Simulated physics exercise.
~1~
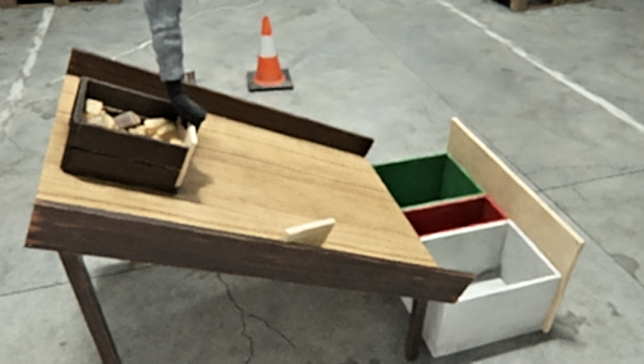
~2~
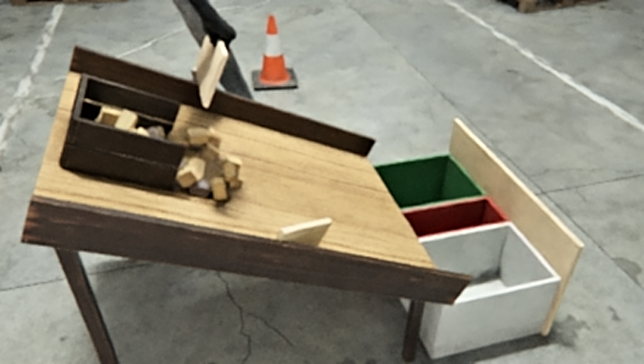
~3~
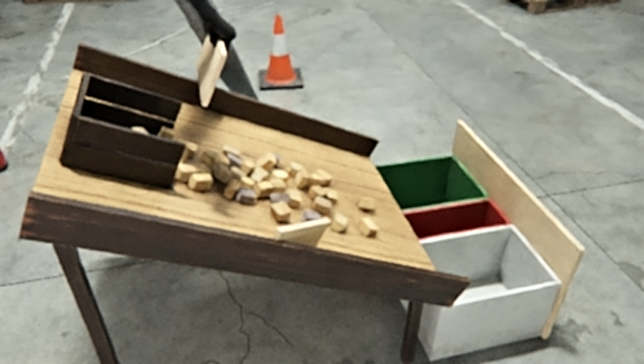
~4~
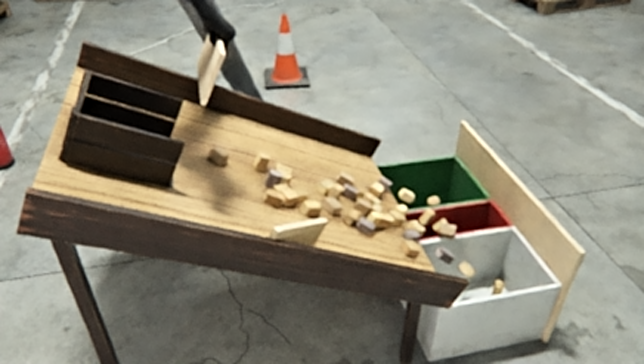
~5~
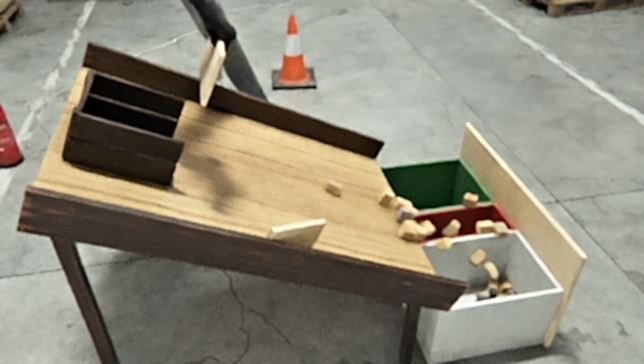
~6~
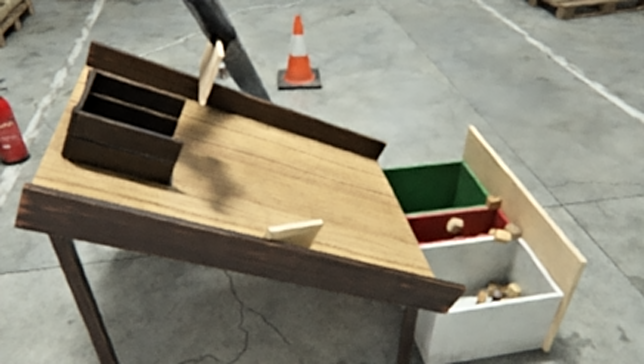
A sloping wooden table with dark edges stands on a cracked concrete floor, seen from slightly above as the view drifts gently sideways, with an orange cone behind it. A black pen full of timber offcuts sits at the high left end, and green, red and white bins line the low right end. A dark-handed arm lifts the pale gate clear and holds it up. The offcuts spill out, spread down the slope past a small angled board and tumble over the low edge. Finally the pen and table are bare, with offcuts showing in the red and white bins.
